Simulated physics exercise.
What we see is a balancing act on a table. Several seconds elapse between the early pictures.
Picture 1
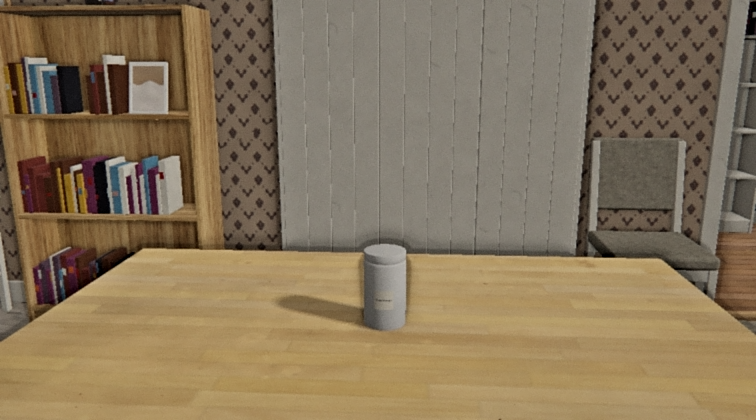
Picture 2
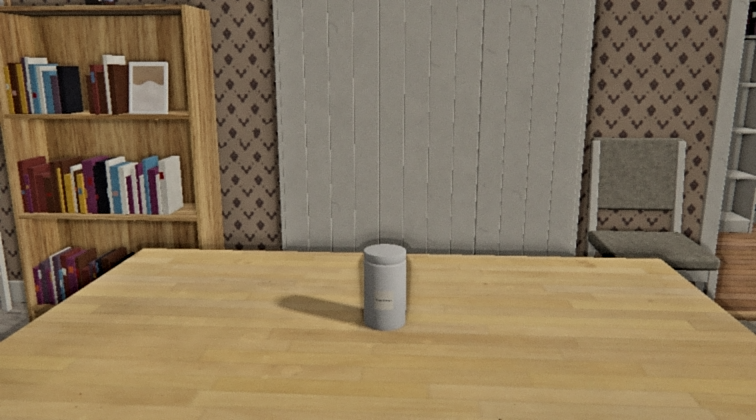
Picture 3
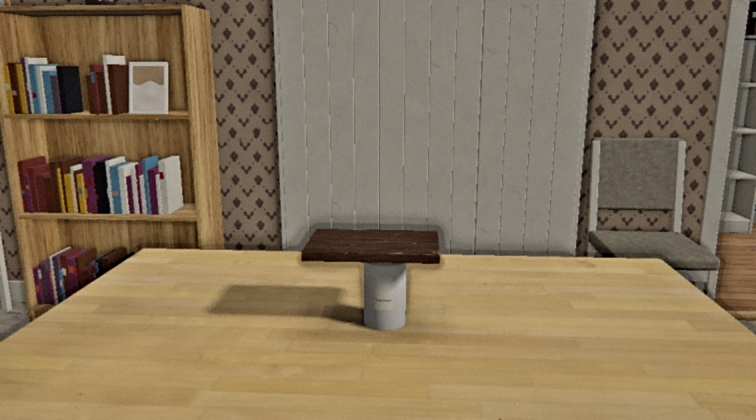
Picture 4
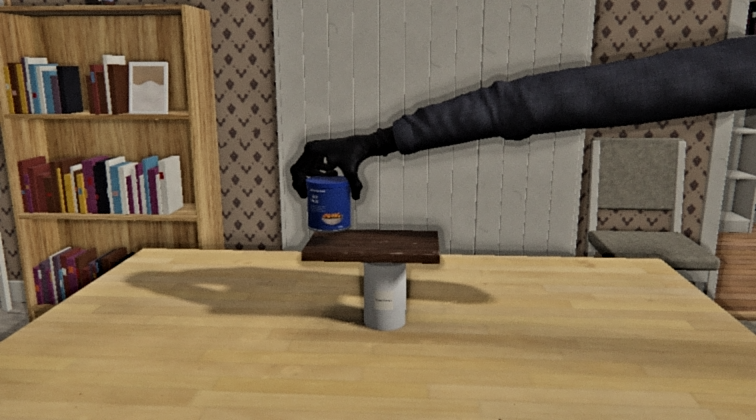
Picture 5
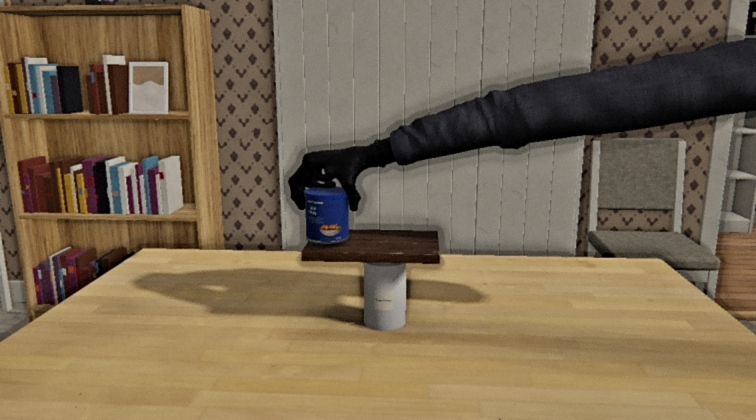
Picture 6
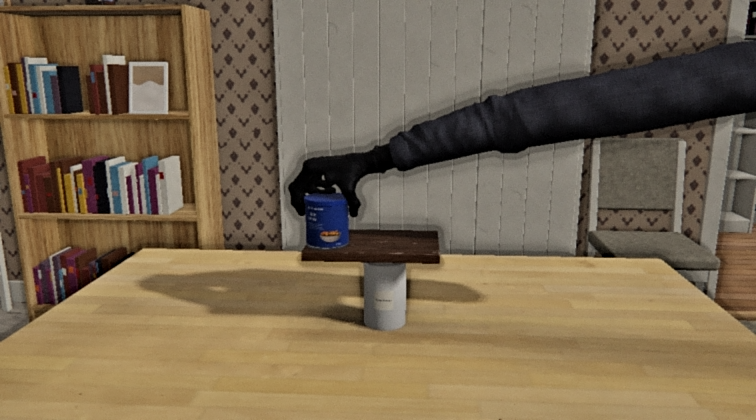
A dark-gloved arm lowering a blue tin onto the left end of a brown board resting across a pale jar.
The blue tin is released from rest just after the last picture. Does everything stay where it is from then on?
No, something drops.
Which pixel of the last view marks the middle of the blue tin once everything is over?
The object finishes somewhere near (266, 311).
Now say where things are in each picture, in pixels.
The last thing is not in view yet; white jar (385, 286), in the first picture.
The last thing is not in view yet; white jar (385, 286), in the second picture.
The last thing is not in view yet; white jar (385, 286), in the third picture.
Coming down; blue tin (329, 203); white jar (385, 286), in the fourth picture.
Coming down; blue tin (327, 215); white jar (385, 286), in the fifth picture.
Set down, still held; blue tin (327, 220); white jar (385, 286), in the sixth picture.
Then, 0.40 s later than the last frame, blue tin now fallen; brown board on its side.
Then, 0.60 s later than the last frame, brown board now fallen.
When it is over, fallen, blue tin and brown board; white jar as before. End places, in pixels of the last picture, blue tin near (266, 311). The stack loses its balance.
